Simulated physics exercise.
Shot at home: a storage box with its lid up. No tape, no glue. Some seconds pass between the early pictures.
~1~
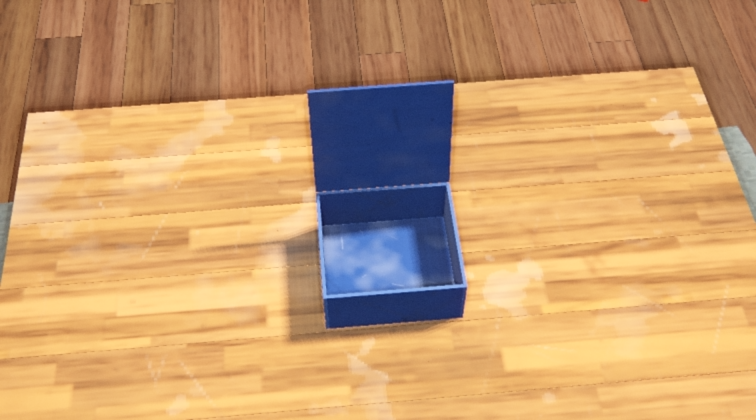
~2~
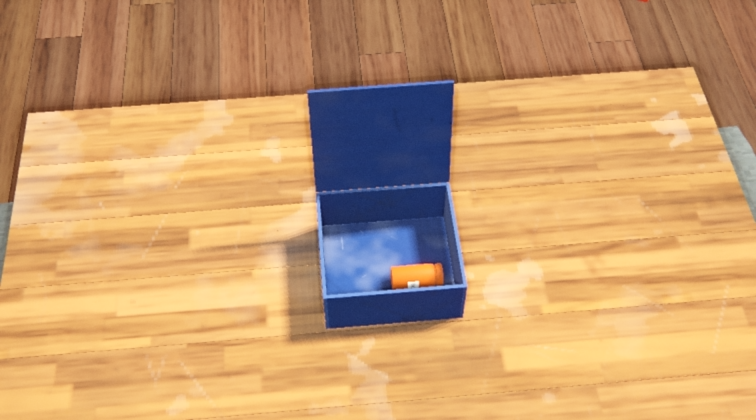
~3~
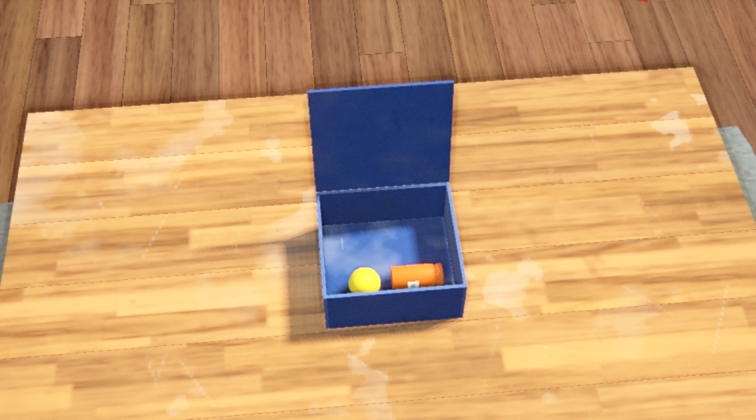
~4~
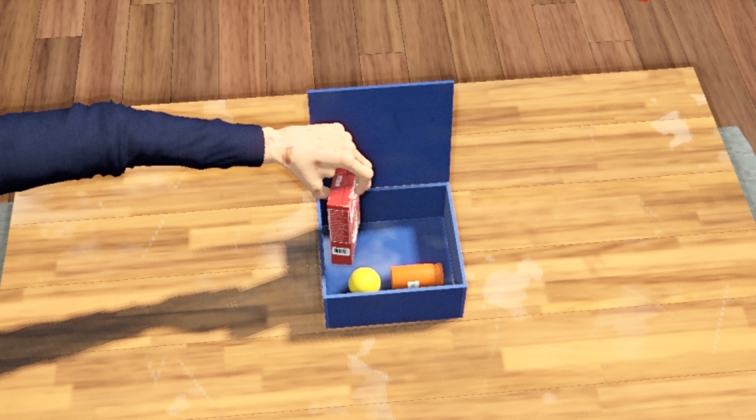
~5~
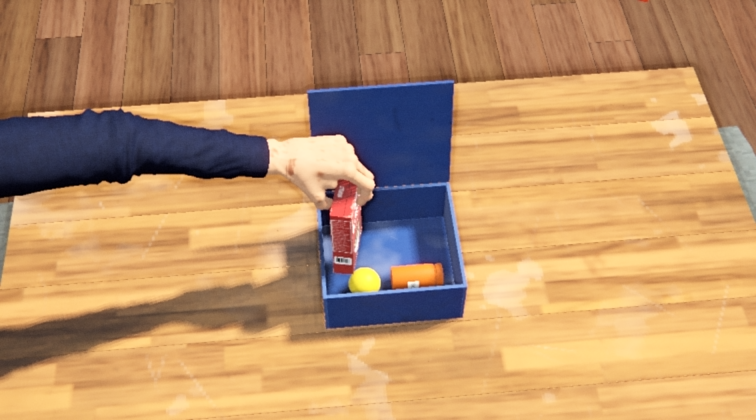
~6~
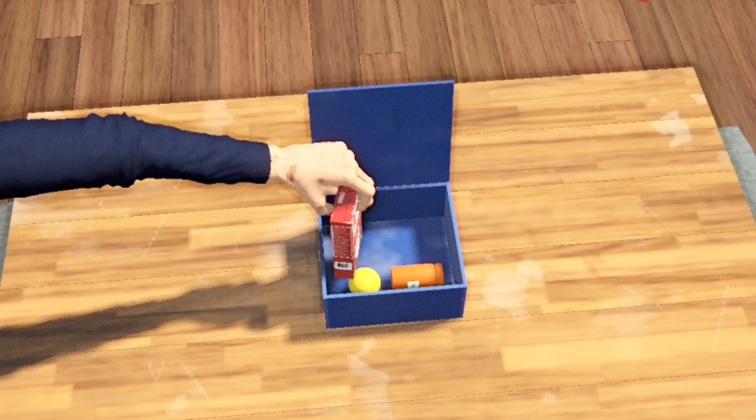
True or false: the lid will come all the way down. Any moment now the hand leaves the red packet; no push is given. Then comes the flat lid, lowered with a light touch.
False.
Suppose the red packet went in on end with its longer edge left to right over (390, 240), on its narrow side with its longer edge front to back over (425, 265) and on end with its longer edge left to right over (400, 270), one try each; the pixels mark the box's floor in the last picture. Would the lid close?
The first placement leaves the lid fully closed, the second partly open, and the third partly open.
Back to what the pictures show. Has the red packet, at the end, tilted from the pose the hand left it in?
At the finish the red packet goes crooked.
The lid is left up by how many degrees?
It stays some 45° above the rim.
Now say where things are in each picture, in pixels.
In the first frame, the last thing is not in view yet.
In the second frame, the last thing is not in view yet; orange shaker (417, 276).
In the third frame, the last thing is not in view yet; orange shaker (417, 276).
In the fourth frame, still above its spot; red packet (344, 212); orange shaker (417, 276).
In the fifth frame, still above its spot; red packet (347, 223); orange shaker (417, 276).
In the sixth frame, in place under the hand; red packet (347, 228); orange shaker (417, 276).
Then, 0.40 s on from there, red packet turned 48° from how it was put near (339, 236); yellow lemon shifted a little.
Then, 1.40 s on from there, lid 76° above the rim; red packet turned 48° from how it was put near (337, 239); yellow lemon shifted a little.
Then, 1.70 s on from there, lid 54° above the rim; red packet turned 54° from how it was put near (337, 245); yellow lemon shifted about its own width.
In the end, lid 44° above the rim; toppled in the box, red packet; moved from the start, yellow lemon; orange shaker unmoved. At the end, from the last picture's camera, red packet near (338, 248).
